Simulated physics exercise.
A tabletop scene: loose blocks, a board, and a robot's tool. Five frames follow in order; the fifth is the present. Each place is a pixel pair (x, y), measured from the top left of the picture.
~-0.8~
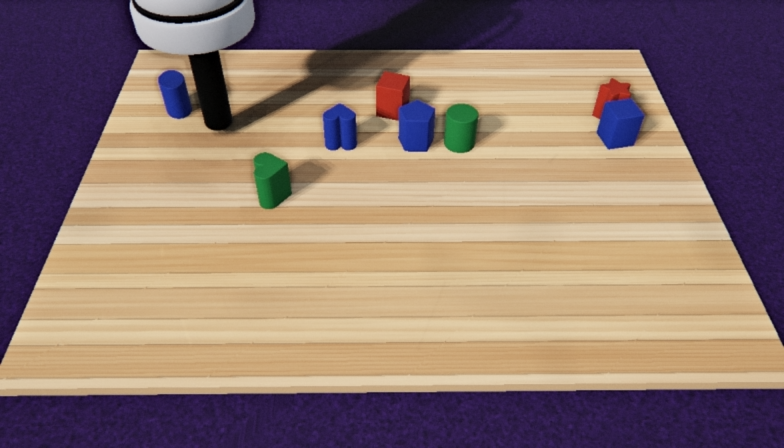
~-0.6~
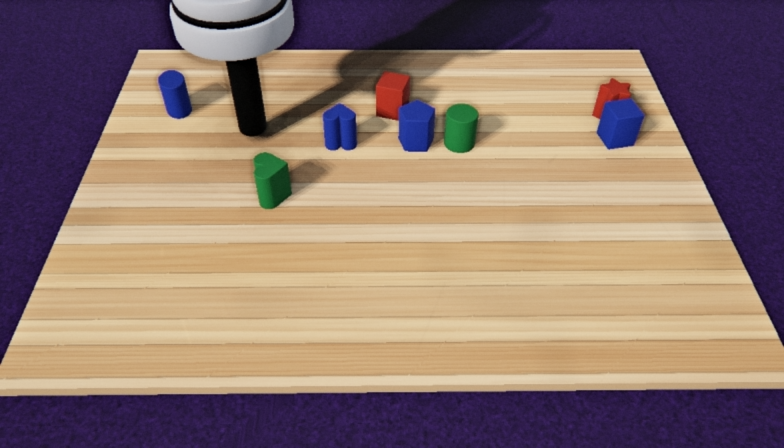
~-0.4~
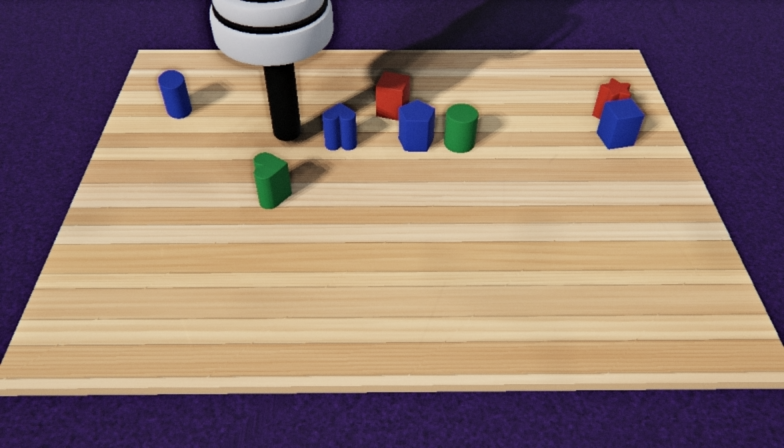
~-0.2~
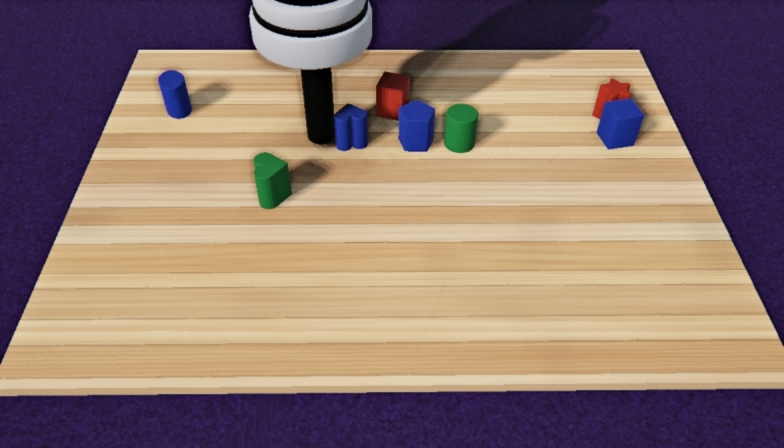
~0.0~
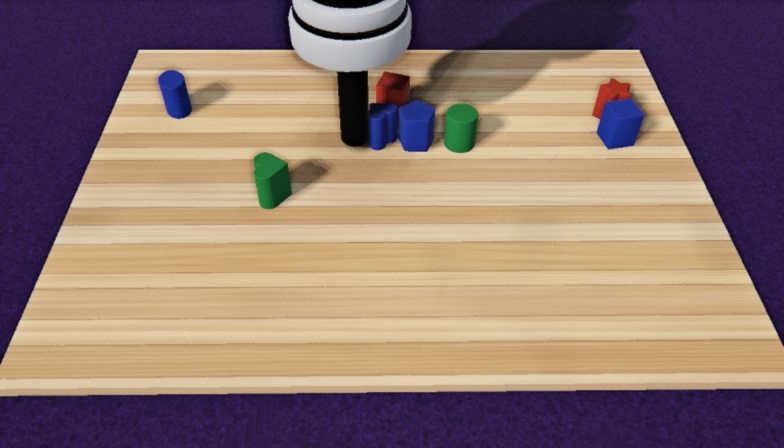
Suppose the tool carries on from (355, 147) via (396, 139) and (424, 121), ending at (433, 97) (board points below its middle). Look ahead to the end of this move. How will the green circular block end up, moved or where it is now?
The green circular block is moved.
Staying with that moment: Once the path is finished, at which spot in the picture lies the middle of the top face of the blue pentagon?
At (449, 103).
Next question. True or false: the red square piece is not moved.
True - the claim holds.
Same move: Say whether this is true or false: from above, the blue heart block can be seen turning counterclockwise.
It is true.
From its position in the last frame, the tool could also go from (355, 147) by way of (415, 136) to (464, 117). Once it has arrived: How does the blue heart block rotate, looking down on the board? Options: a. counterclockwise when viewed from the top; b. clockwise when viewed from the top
(a)
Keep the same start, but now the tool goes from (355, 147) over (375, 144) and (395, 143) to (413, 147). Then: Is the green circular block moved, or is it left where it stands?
Somewhere new.
What follows on the original path. One third of the way, tool (397, 131); blue heart block (413, 95), turned 40° anticlockwise; blue pentagon (437, 108), turned 60° clockwise; green circular block (469, 113).
Two thirds of the way, tool (424, 113); blue heart block (434, 76), turned 75° anticlockwise; blue pentagon (449, 103), turned 115° clockwise; green circular block (478, 116).
At the end, tool (434, 90); blue heart block (448, 56), turned 50° anticlockwise; red square piece not moved; blue pentagon (449, 103), turned 115° clockwise; green circular block (478, 116).
